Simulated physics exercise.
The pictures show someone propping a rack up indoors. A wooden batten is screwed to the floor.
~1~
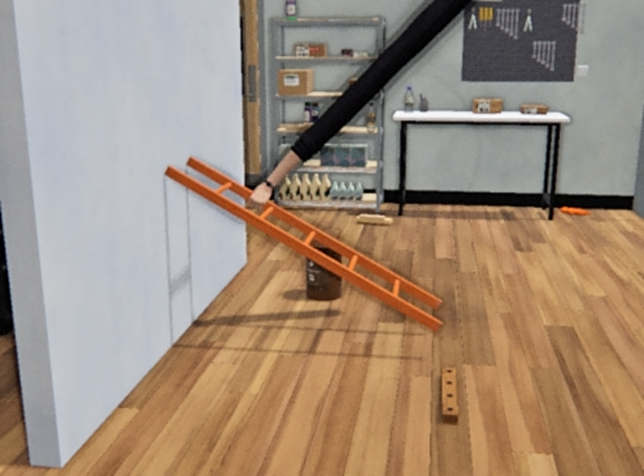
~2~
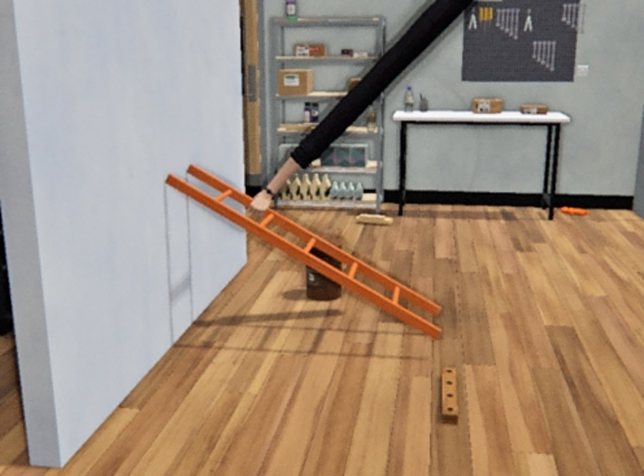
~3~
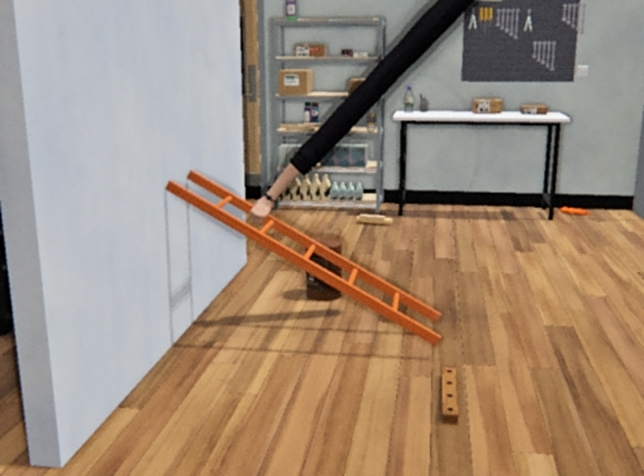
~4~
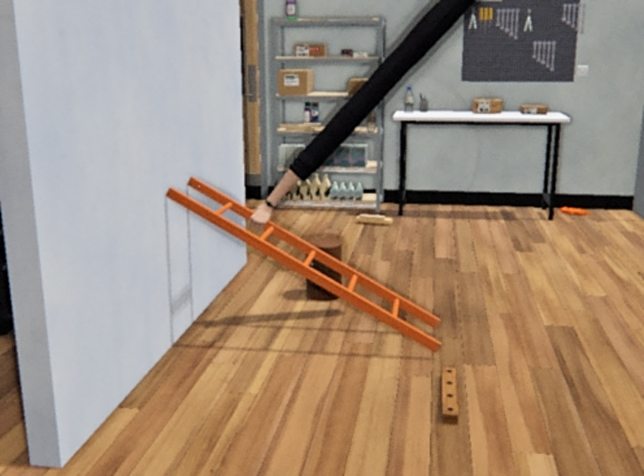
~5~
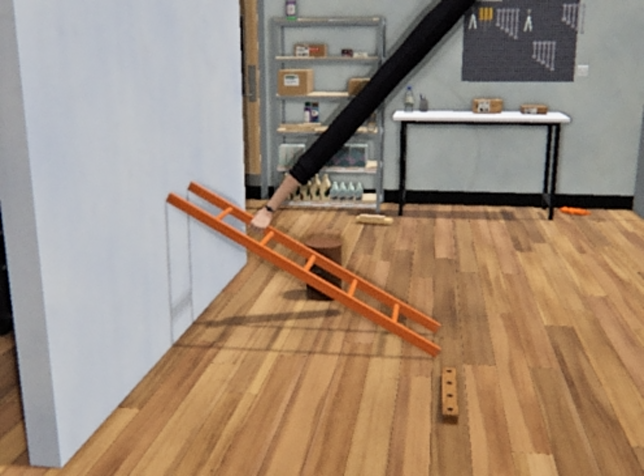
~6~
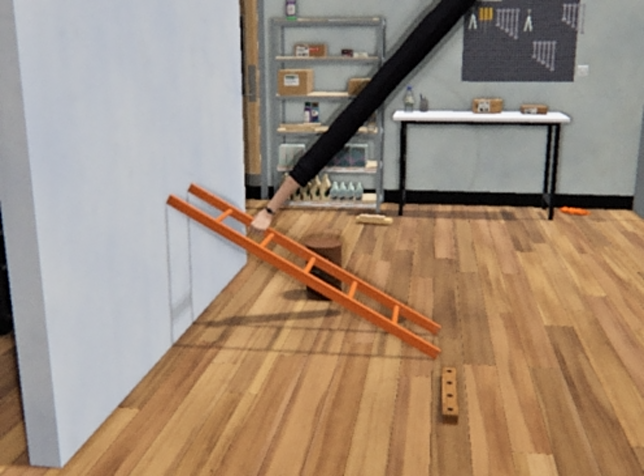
An orange rack, gripped by a dark-sleeved arm, tilts slightly downward beside a pale wall, in front of a brown pail, then stays nearly still with the hand on it; a wooden batten lies on the floor nearby.
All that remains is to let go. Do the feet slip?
Here the orange rack gives way at the feet.
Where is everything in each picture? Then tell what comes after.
Still on the way; orange rack (308, 240); batten (450, 394), in the first picture.
Still on the way; orange rack (308, 248); brown pail (324, 269), in the second picture.
Still on the way; orange rack (308, 254); batten (450, 394), in the third picture.
Still on the way; orange rack (308, 261); brown pail (324, 269), in the fourth picture.
Still on the way; orange rack (309, 266); batten (450, 394), in the fifth picture.
In place, still held; orange rack (309, 267); brown pail (324, 269), in the sixth picture.
Then, 0.30 s past the last view, orange rack leaning 12° off how it started near (320, 294).
Finally, the orange rack slides out and falls, near (331, 336); nothing else stirs.
